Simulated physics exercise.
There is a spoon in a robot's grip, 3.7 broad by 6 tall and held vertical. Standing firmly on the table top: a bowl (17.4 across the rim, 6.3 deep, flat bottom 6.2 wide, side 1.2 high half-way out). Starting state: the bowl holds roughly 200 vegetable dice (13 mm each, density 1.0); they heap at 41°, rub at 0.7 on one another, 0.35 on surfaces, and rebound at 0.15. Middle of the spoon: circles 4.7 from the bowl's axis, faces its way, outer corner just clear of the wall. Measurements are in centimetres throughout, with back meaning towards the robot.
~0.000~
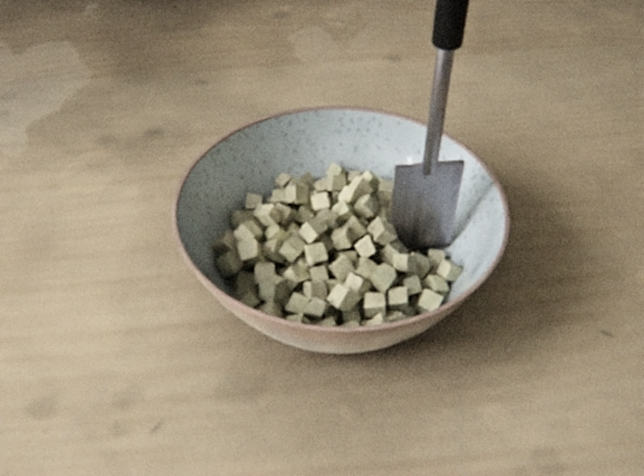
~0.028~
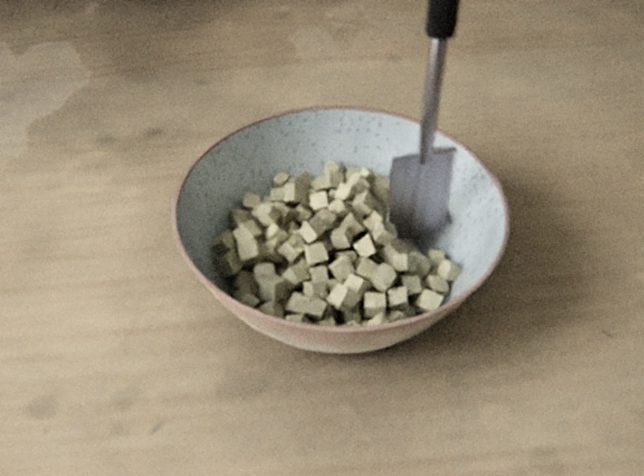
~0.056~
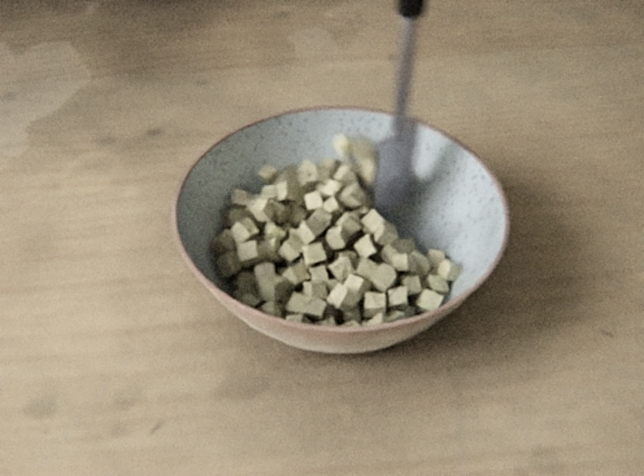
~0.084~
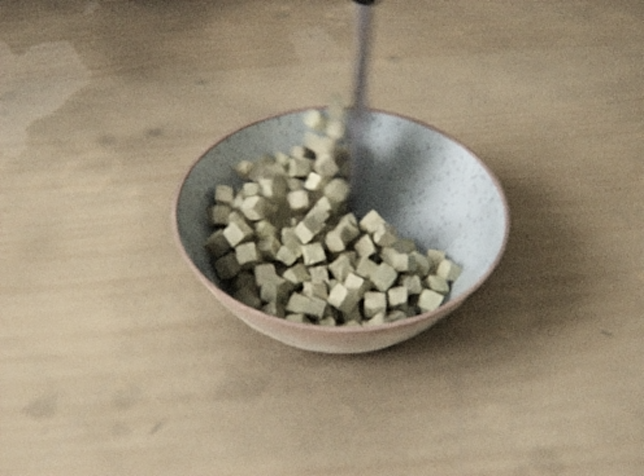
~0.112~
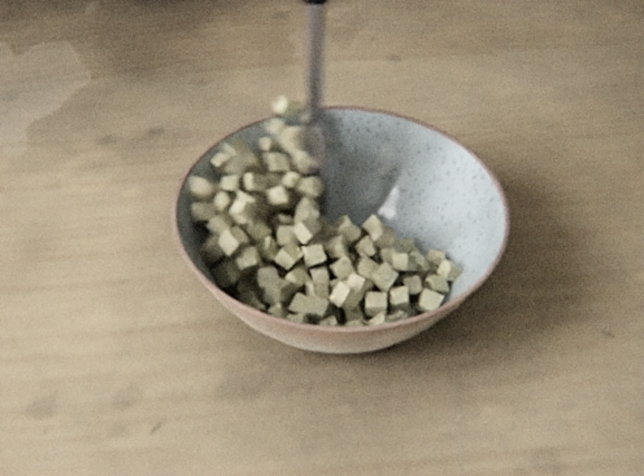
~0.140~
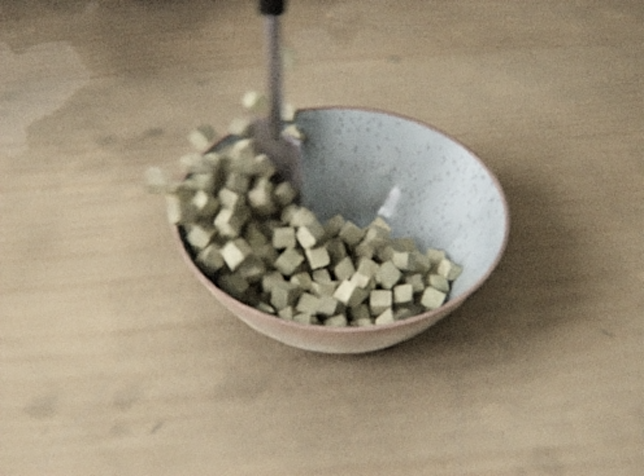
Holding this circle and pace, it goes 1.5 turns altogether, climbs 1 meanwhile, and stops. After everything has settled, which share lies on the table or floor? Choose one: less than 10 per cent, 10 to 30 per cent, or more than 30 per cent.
The share is more than 30 per cent.
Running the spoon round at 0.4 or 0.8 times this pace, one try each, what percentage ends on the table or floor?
Some 15 and 40 per cent.
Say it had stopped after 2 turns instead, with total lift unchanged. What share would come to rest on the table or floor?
Then some 60 per cent.
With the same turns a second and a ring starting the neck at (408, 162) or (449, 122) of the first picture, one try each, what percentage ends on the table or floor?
Near 40 per cent and near 25 per cent, in that order.
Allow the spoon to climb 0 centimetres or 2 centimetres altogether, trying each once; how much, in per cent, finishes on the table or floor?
I'd reckon around 60 and 30 per cent.
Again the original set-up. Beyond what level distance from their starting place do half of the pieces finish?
Reading: Around 11 cm.
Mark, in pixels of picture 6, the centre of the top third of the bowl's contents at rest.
I'd put it at about (310, 305).
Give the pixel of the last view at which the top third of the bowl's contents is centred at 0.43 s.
In the final view it lies at about (304, 152).
After 0.28 s, 285° round, highest piece 11 above the table; 150 in the bowl, 4 on the table or floor, 51 in flight or on the tool.
After 0.43 s, 81° round, highest piece 9 above the table; 118 in the bowl, 68 on the table or floor, 19 in flight or on the tool.
After 0.70 s, 180° round, highest piece 5 above the table; 103 in the bowl, 102 on the table or floor.
After 1.40 s, 180° round, highest piece 5 above the table; 103 in the bowl, 102 on the table or floor.
At rest, 103 in the bowl, 102 on the table or floor. That is 50 % on the table or floor.
